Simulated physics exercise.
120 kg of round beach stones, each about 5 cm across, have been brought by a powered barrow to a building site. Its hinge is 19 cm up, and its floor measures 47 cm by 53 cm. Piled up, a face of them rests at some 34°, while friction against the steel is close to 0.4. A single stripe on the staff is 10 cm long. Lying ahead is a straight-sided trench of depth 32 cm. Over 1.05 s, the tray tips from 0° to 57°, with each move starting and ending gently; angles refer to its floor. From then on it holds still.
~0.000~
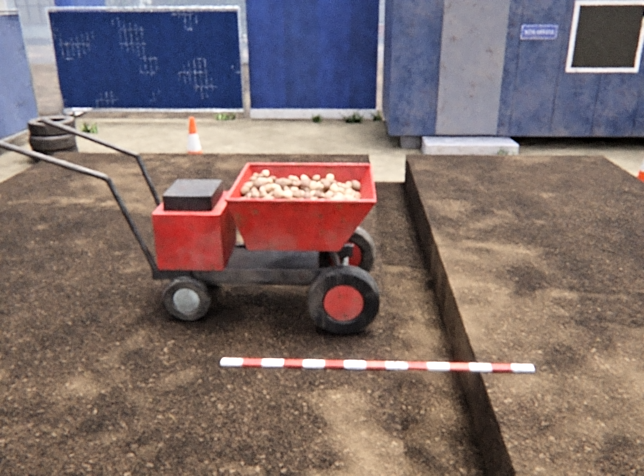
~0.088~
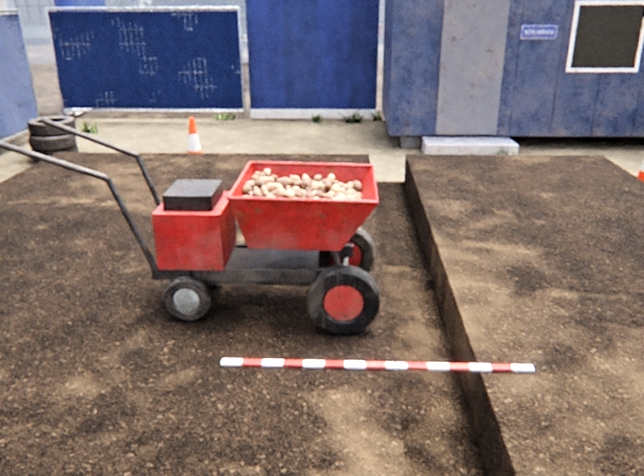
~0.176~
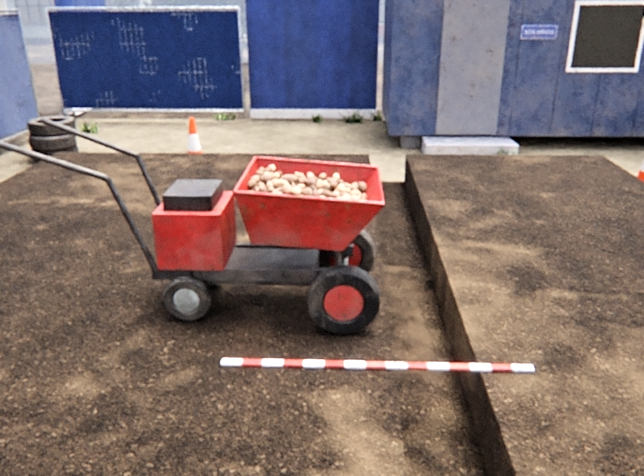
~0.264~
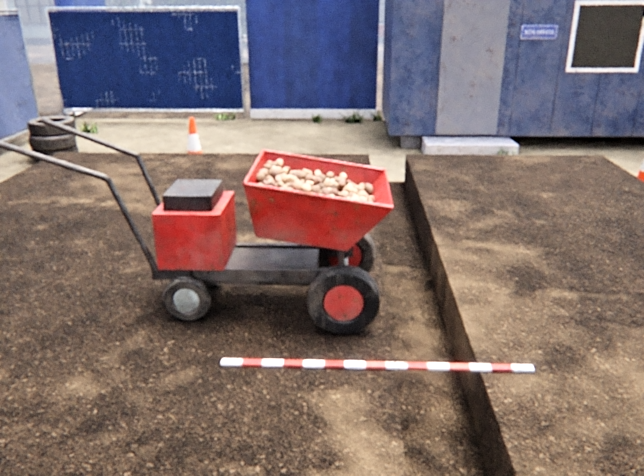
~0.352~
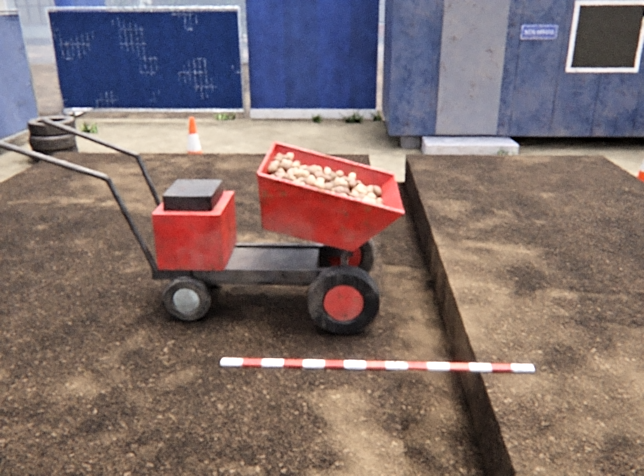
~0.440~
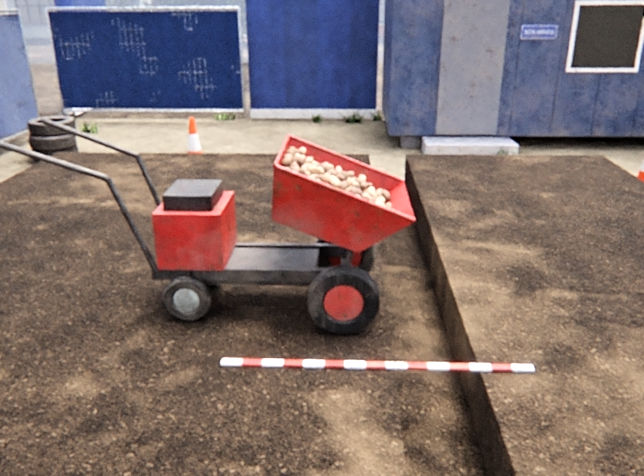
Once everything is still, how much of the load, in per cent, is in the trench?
About 21 per cent.
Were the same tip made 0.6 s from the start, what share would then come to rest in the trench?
Then roughly 15 percent.
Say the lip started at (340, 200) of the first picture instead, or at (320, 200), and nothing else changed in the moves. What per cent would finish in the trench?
First place: Near 45%; second place: Near 55%.
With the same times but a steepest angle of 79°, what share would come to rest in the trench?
It comes out at about 30 percent.
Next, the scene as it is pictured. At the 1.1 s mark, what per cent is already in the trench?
By that moment, roughly 5 per cent of the load.
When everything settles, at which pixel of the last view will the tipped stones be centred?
The tipped stones centre close to (479, 304).
After 0.8 s the floor is at 48°; 100 % in the tray; the foremost stones are at (426, 237).
After 1.1 s the floor is at 57°; 87 % in the tray, 4 % in the trench, 9 % past the trench; the foremost stones are at (498, 295).
After 1.5 s the floor is at 57°; 62 % in the tray, 5 % in the trench, 32 % past the trench; the foremost stones are at (578, 321).
After 3.5 s the floor is at 57°; 43 % in the tray, 21 % in the trench, 36 % past the trench; the foremost stones are at (636, 298).
